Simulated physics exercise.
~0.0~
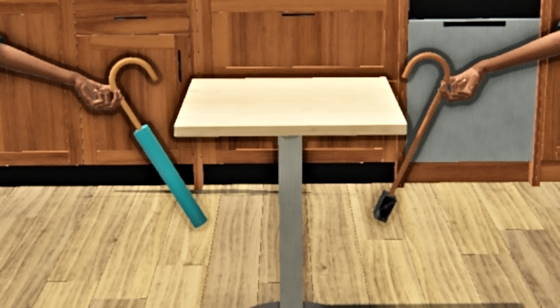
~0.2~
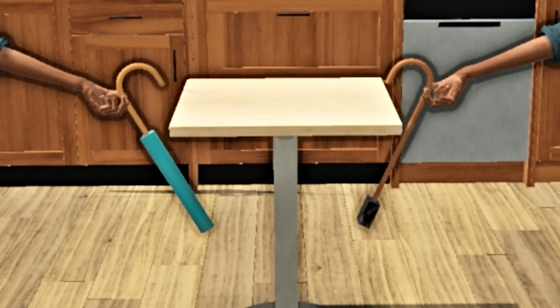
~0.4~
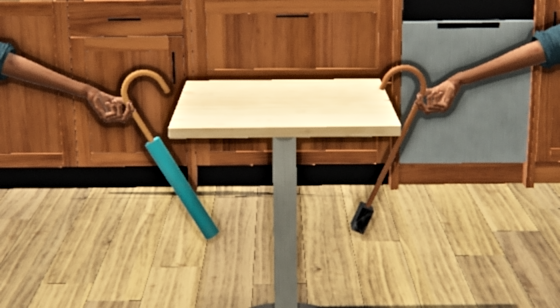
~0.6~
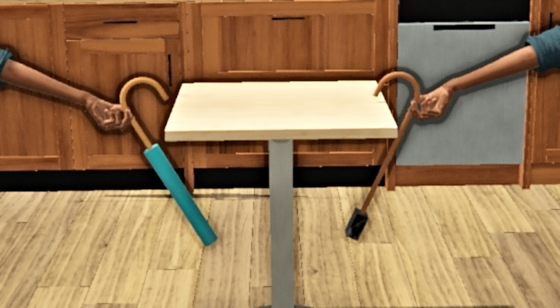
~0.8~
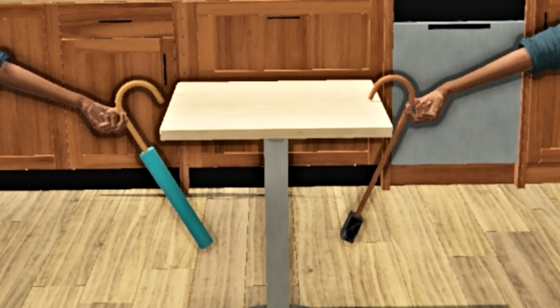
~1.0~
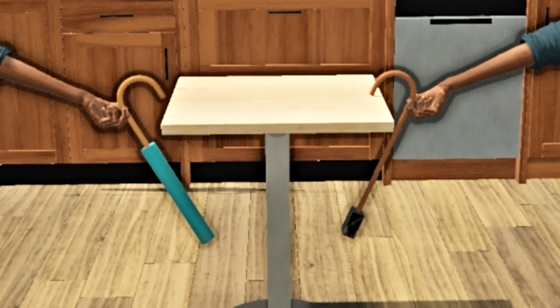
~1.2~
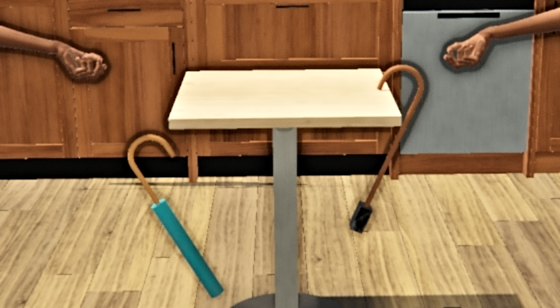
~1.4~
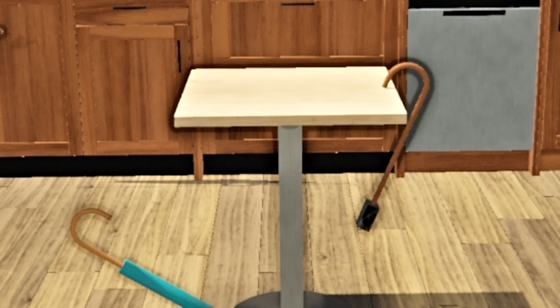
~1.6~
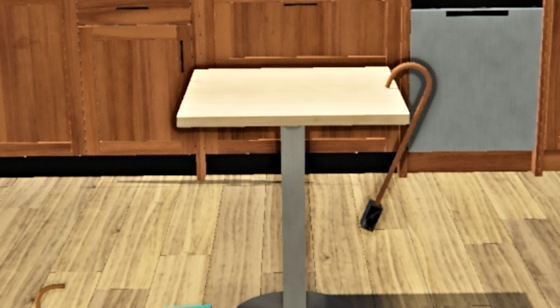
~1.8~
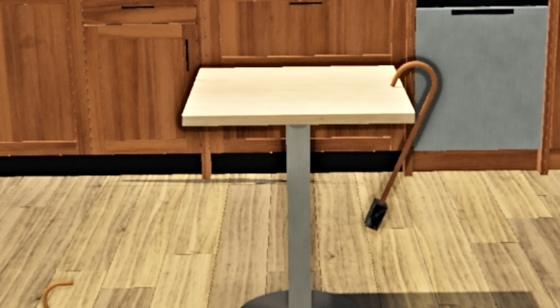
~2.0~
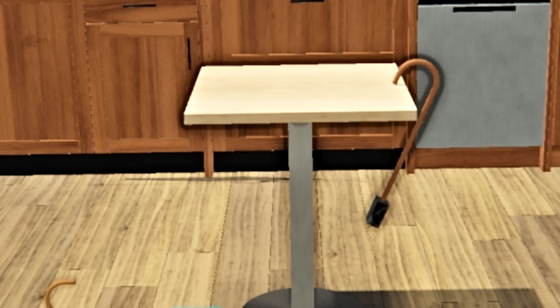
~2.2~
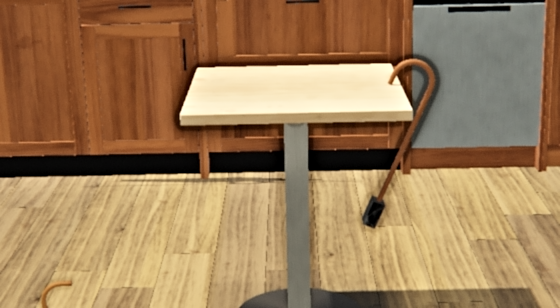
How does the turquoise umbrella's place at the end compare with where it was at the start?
At the start it is held up by a hand just left of the table, but at the end it is down on the floor at the lower left, with only a bit of its curved handle still in view.
